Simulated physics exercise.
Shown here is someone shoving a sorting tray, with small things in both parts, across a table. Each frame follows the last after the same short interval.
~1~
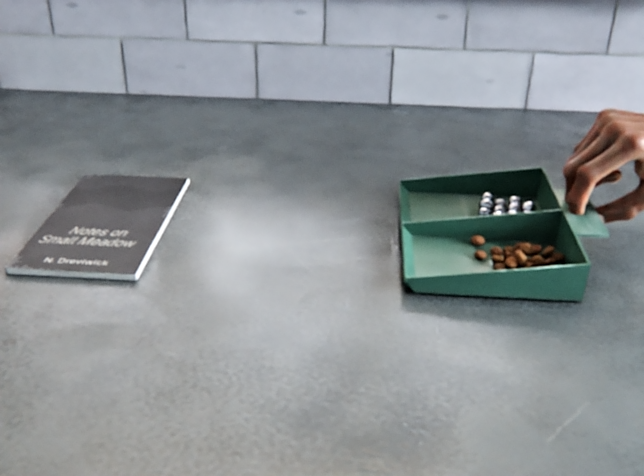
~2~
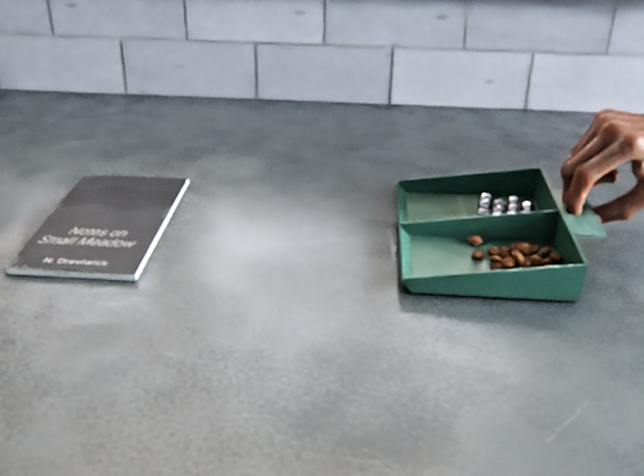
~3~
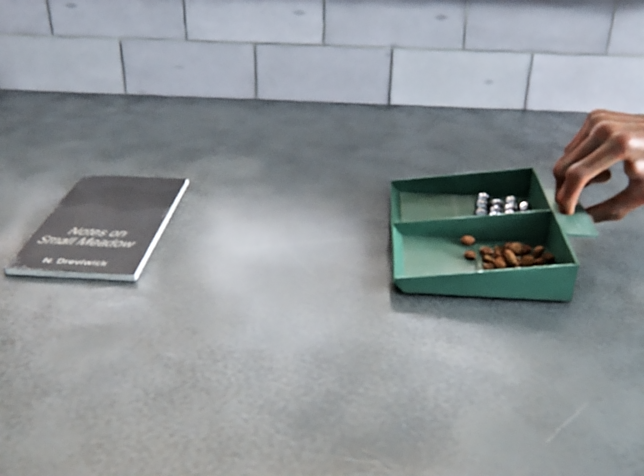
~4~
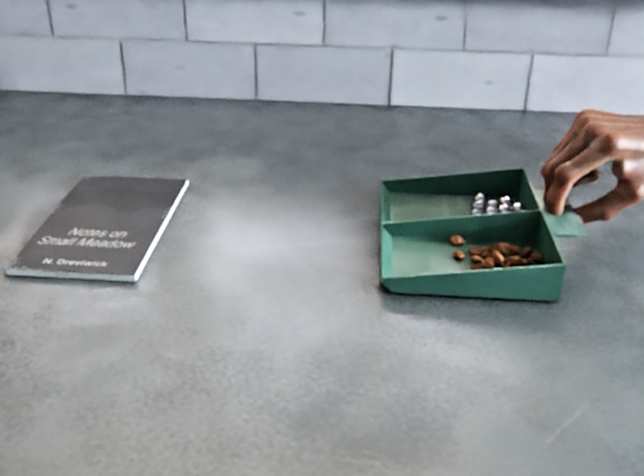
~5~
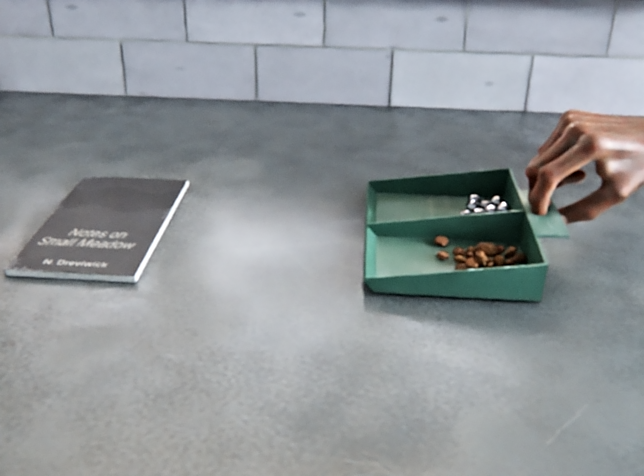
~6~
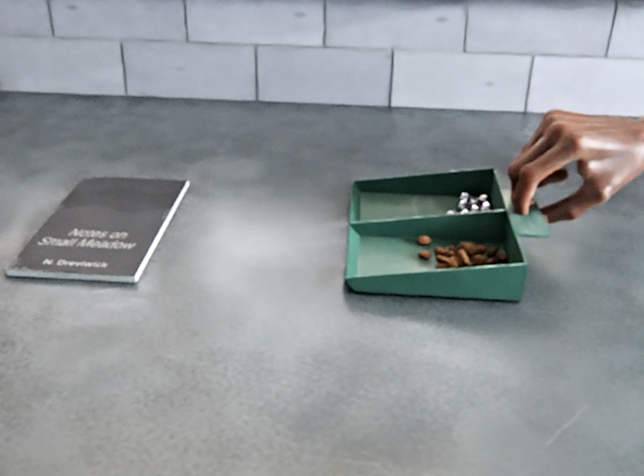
A hand slides a green two-part tray of small things left toward a thin book.
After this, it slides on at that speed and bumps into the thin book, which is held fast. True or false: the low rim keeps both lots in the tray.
Taking them one at a time: For the near portion, true; for the far portion, true.
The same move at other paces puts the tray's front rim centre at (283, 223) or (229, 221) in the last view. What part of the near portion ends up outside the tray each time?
Result: First case ~ 0 %, second case ~ 10 %.
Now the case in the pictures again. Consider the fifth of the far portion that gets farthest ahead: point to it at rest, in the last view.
Centre near (191, 199) px.
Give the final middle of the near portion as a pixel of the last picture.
I'd put the centre roughly at (252, 250).
Then, 0.28 s on from there, tray still sliding, front rim near (263, 222); near portion all inside; far portion all inside.
Then, 0.66 s on from there, tray stopped at the thin book; near portion all inside, moved towards the front rim; far portion all inside.
Then, 0.87 s on from there, tray stopped at the thin book; near portion all inside, moved towards the front rim; far portion all inside, moved towards the front rim.
In the end, tray stopped at the thin book; near portion all inside, moved towards the front rim; far portion all inside, moved towards the front rim.
